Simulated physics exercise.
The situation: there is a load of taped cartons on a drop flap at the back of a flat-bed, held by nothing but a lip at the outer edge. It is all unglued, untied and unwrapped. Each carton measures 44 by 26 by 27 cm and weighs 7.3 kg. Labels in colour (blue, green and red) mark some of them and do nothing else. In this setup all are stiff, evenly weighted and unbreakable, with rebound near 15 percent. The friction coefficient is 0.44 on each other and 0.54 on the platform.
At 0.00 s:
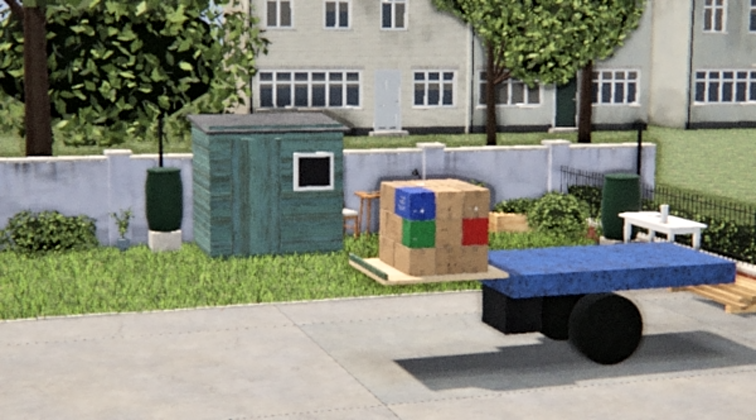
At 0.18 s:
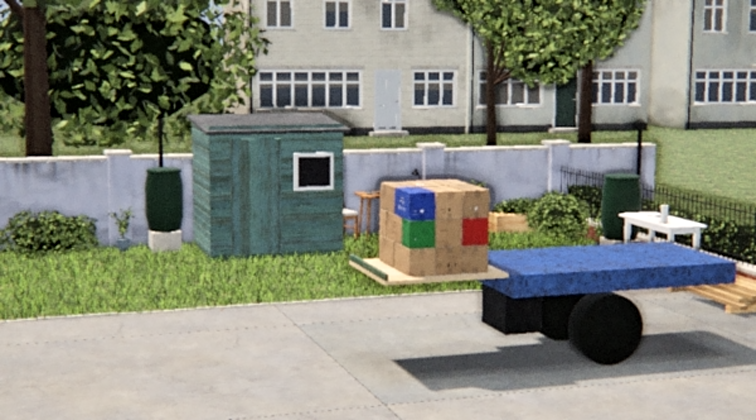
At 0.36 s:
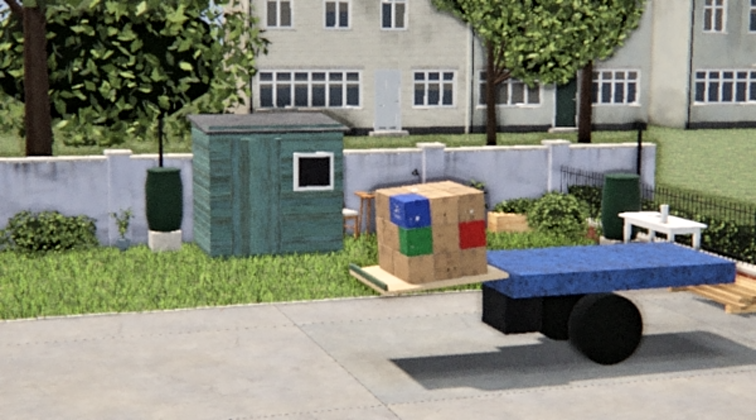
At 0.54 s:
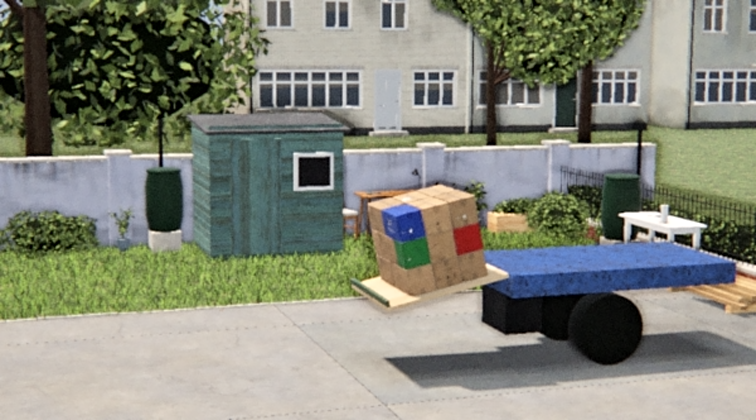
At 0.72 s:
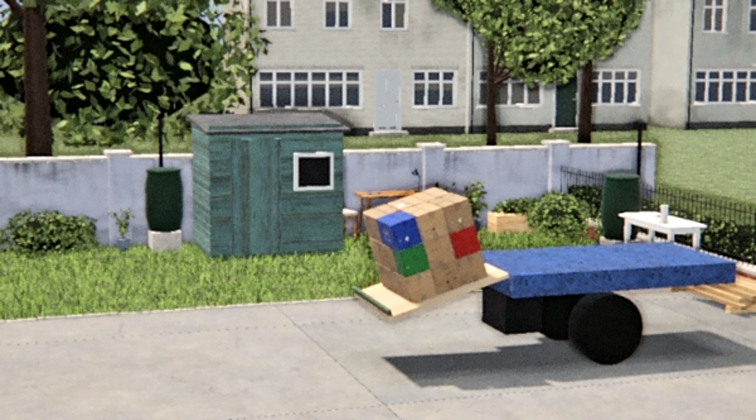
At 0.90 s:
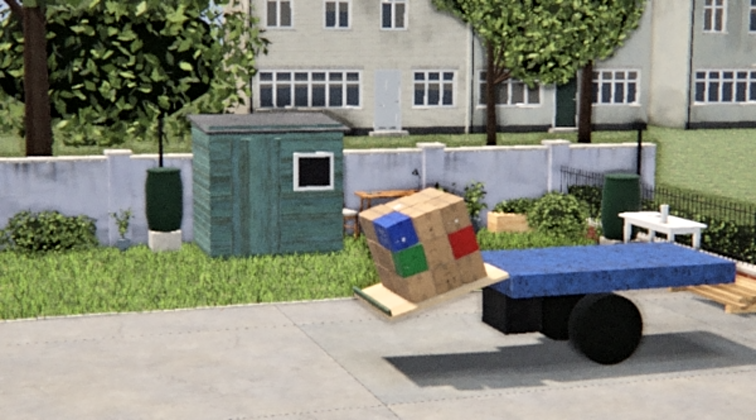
In this clip, a stack of taped cartons with blue, green and red labels sits on a flap behind a blue flat-bed; the flap's left end tilts downward, and the stack leans left with it, some cartons shifting slightly.
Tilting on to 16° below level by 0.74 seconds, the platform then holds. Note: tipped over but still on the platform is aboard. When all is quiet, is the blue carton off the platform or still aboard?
Result for the blue carton: Off the platform.
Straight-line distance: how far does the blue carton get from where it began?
Distance start to end: Approx. 195 cm.
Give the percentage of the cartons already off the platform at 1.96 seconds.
20 percent by then.
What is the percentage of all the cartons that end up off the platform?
Around 20 %.
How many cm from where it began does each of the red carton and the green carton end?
Approx. distance from start in cm - red 20, green 30.
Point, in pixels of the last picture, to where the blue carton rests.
In the final view it ends up around pixel (302, 372).
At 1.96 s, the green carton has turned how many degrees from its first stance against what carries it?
Rotation: Approx. 0°.
Around 1.26 s, slope 16°; none of the 21 cartons off the platform, 18 disturbed; blue carton tipped 19°; red carton tipped 5°.
Around 1.56 s, slope 16°; 4 of the 21 cartons off the platform; blue carton tipped 58°, 25 cm lower; red carton tipped 5°.
Around 1.96 s, slope 16°; 4 of the 21 cartons off the platform; blue carton on its side; red carton tipped 5°.
Finally (2.5 s), slope 16°; 4 of the 21 cartons off the platform; blue carton upside down; red carton tipped 5°; green carton displaced 33 mm. Seen by the last camera, middles, blue carton near (302, 372), red carton near (459, 240).
